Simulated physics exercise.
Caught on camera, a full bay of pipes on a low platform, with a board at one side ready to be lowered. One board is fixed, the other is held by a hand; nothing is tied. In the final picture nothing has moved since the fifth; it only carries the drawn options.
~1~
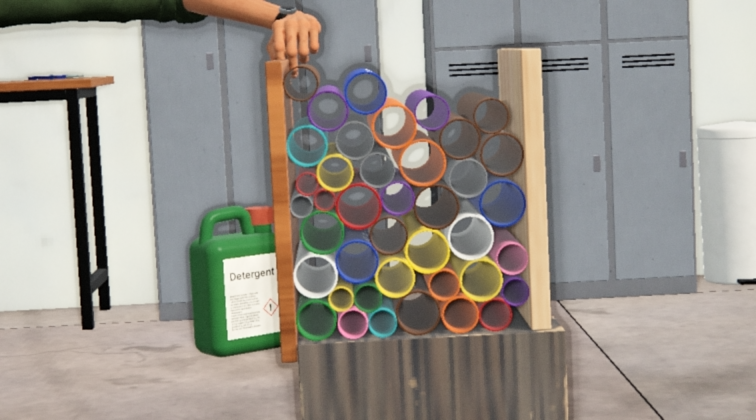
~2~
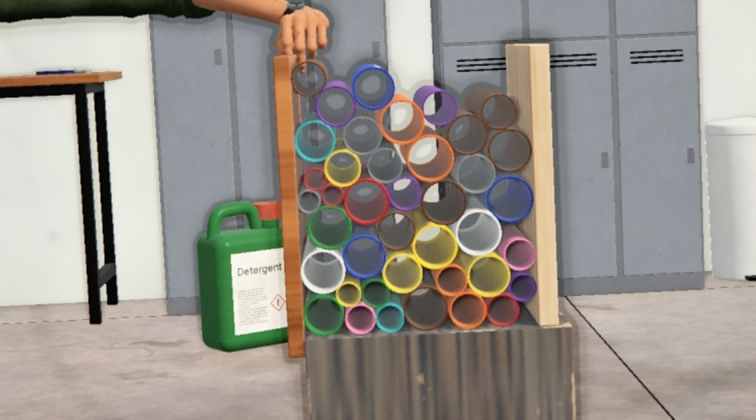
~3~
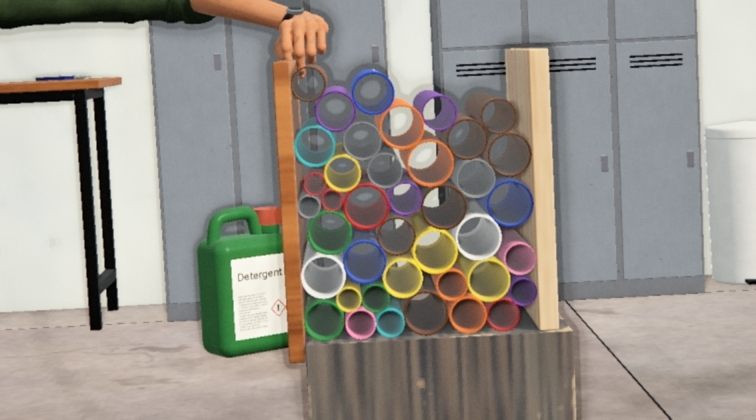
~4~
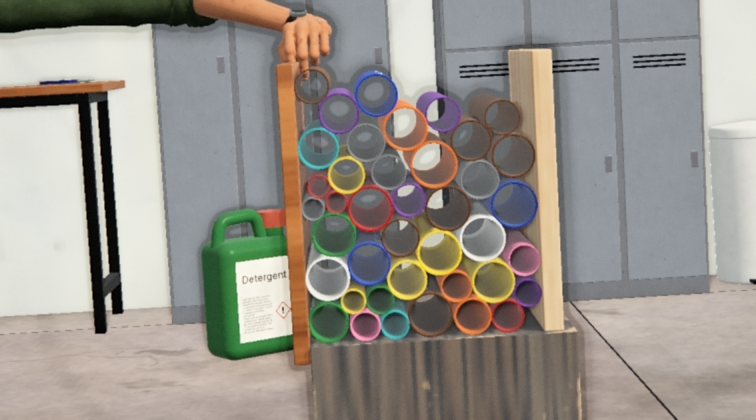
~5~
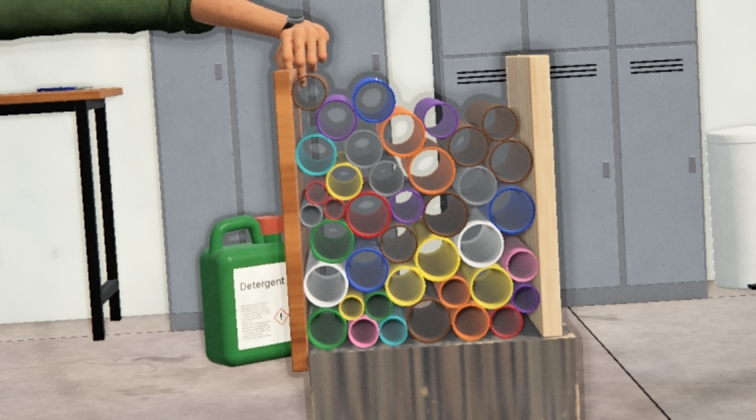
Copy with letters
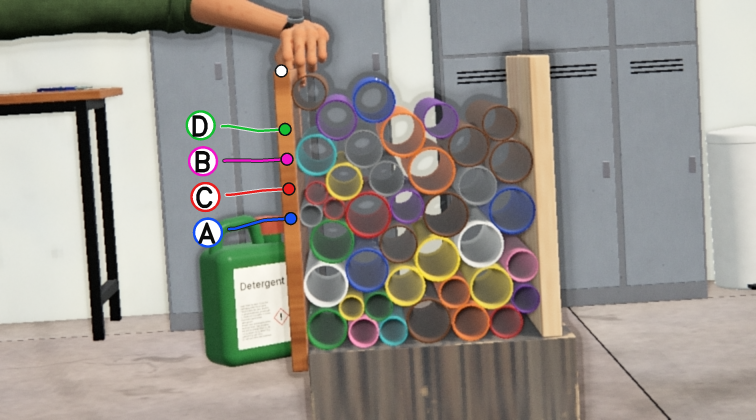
Colourful pipes sit stacked between two upright boards, barely moving, while a hand holds the left board.
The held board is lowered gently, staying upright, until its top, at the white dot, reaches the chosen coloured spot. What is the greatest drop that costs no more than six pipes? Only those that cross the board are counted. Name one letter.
A is the limit.
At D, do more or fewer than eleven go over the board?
At D, fewer than eleven.
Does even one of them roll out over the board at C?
Yes.
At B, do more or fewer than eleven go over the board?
Fewer than eleven.
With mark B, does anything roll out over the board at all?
Yes.
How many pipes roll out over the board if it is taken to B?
The count is one.
On the marked copy, A at (291, 218); B at (287, 159); C at (289, 189); D at (285, 130); the white dot at (281, 71).
With A. Early on, top of the board (294, 135).
Further on, top of the board (298, 209).
At the end, top of the board (299, 217), six out over the board.
As for the rest, B one out over the board; C three out over the board; D none out over the board.
